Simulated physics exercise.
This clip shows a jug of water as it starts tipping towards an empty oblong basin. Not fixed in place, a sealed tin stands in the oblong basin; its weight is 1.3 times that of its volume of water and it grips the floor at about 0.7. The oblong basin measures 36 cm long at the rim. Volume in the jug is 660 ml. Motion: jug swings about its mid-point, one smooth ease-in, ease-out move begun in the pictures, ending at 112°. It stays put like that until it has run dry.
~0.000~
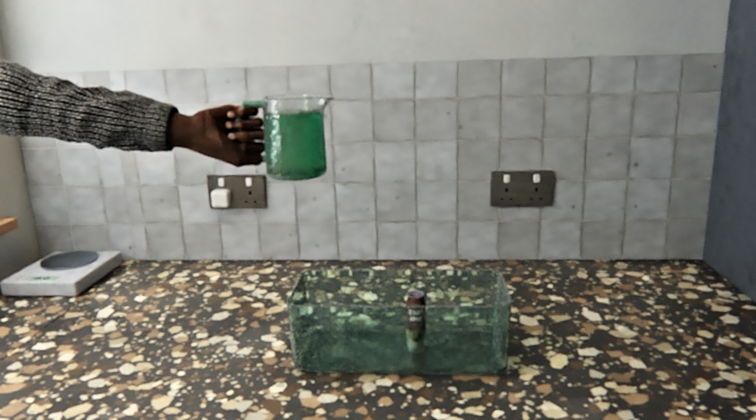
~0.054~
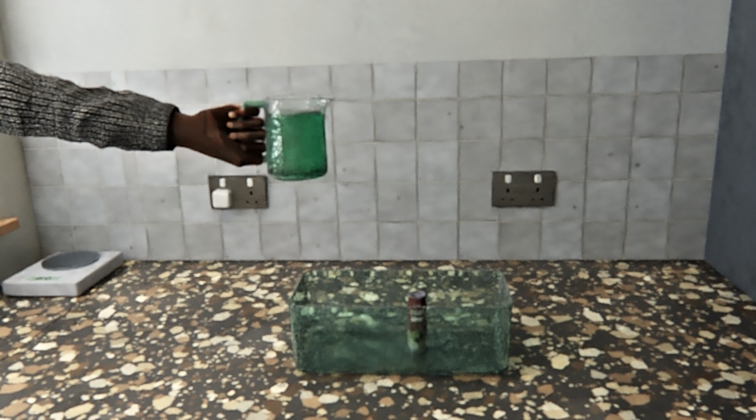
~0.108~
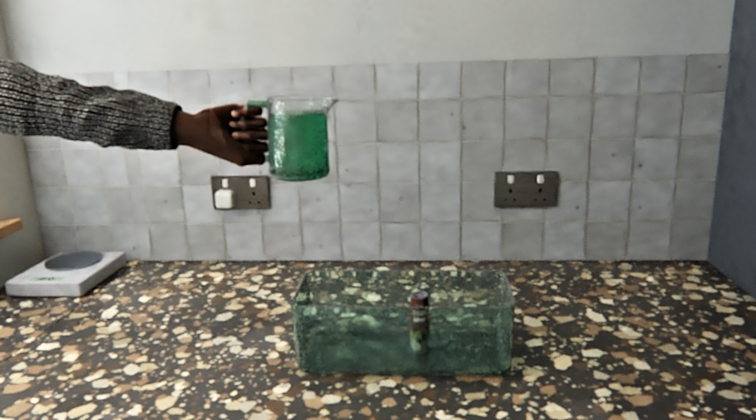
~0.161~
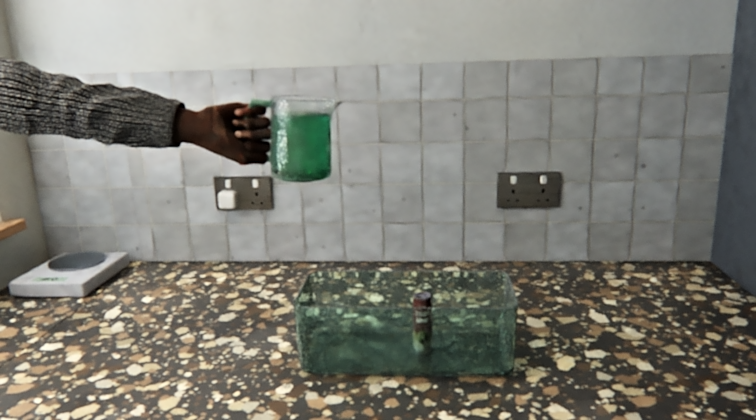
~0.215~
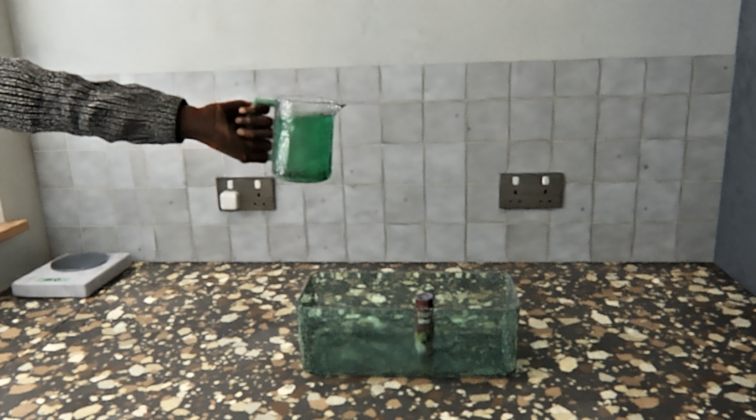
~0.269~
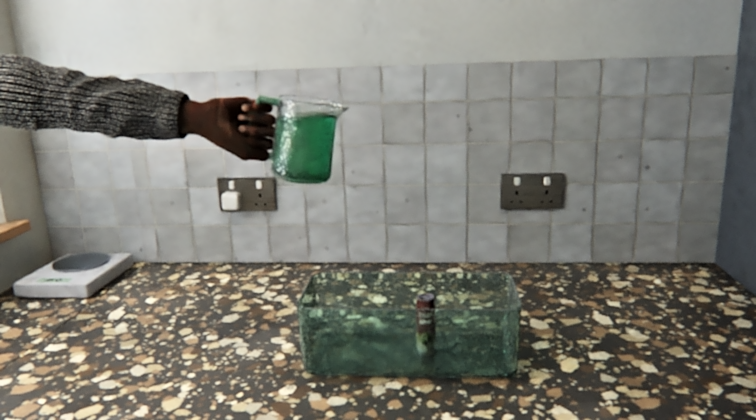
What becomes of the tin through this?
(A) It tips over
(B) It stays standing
Option A: It tips over.
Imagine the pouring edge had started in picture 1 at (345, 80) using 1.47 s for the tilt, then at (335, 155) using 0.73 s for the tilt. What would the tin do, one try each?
Trial 1 - tin stays standing; trial 2 - tin stays standing.
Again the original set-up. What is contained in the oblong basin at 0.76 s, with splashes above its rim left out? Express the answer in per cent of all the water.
Around 0 percent.
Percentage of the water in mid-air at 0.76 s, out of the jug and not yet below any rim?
Some 12 % is the figure.
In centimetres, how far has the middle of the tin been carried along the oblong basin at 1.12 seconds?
Roughly 0 cm.
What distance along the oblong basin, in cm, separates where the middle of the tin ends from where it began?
It finishes around 8.0 cm from where it began.
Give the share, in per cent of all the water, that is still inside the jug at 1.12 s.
32 %.
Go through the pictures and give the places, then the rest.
In the first frame, tilt 0°; pouring edge (333, 97); surface from (267, 113) to (322, 112); the oblong basin's rim runs from (296, 287) to (506, 288); the tin's top is at (416, 297).
In the second frame, tilt 0°; pouring edge (335, 98); surface from (268, 113) to (323, 112).
In the third frame, tilt 2°; pouring edge (338, 99); surface from (271, 113) to (326, 113).
In the fourth frame, tilt 4°; pouring edge (342, 101); surface from (274, 114) to (330, 113).
In the fifth frame, tilt 6°; pouring edge (346, 104); surface from (278, 115) to (333, 114).
In the sixth frame, tilt 10°; pouring edge (349, 107); surface from (281, 116) to (337, 115).
After 0.76 s the tilt is 63° and 88 per cent is still to pour; the tin stands where it began.
After 1.12 s the tilt is 101° and 32 per cent is still to pour; the tin stands where it began.
After 1.50 s the tilt is 112° and 1 per cent is still to pour; the tin lies on its side.
After 1.91 s the tilt is 112° and 0 per cent is still to pour; the tin lies on its side.
In the end the tin lies on its side.
